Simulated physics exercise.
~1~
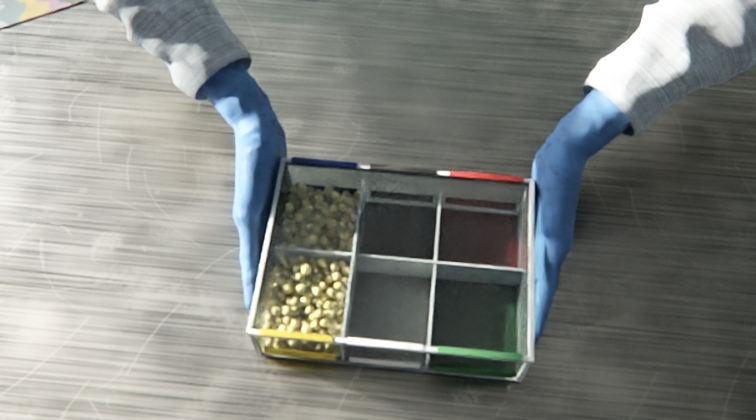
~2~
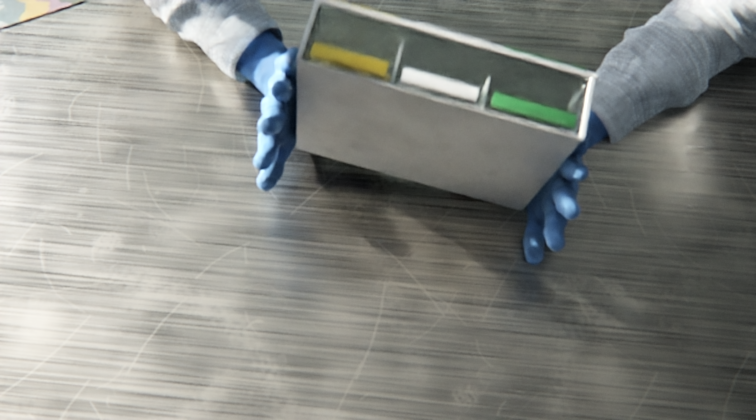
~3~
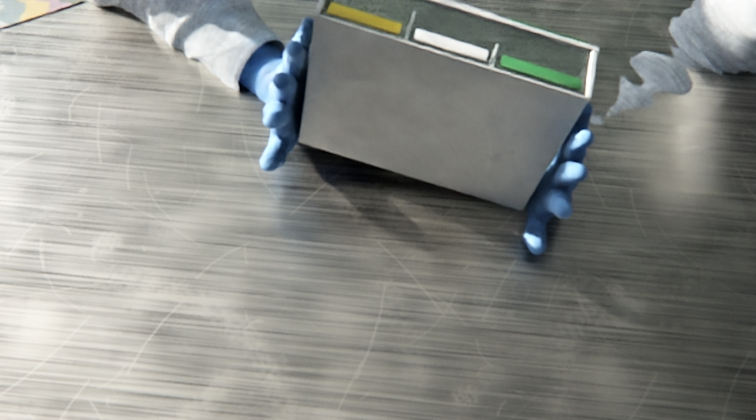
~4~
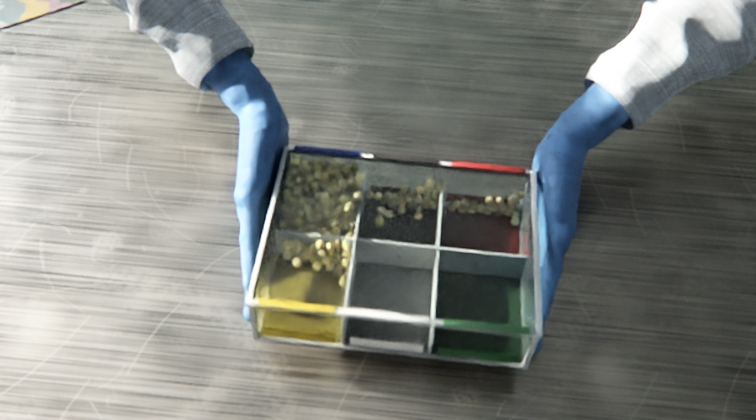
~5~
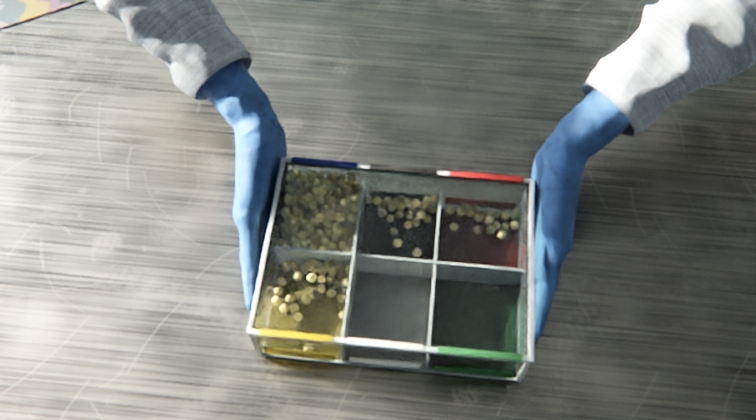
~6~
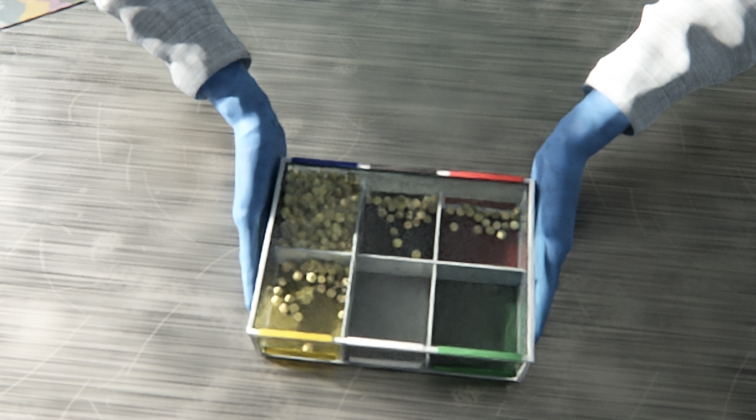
Two blue-gloved hands in pale grey sleeves hold a clear-lidded box of six compartments above a scratched, brushed-metal surface, seen from above. Coloured strips mark the compartments, blue, black and red along the far side, yellow, white and green along the near side. Soya beans fill the two left compartments at first. The hands tip the box up and away until its plain grey underside faces the viewer, then lower it flat again. It ends level and still, with most beans in the blue compartment, some in yellow, and a few scattered in black and red, while white and green stay empty.
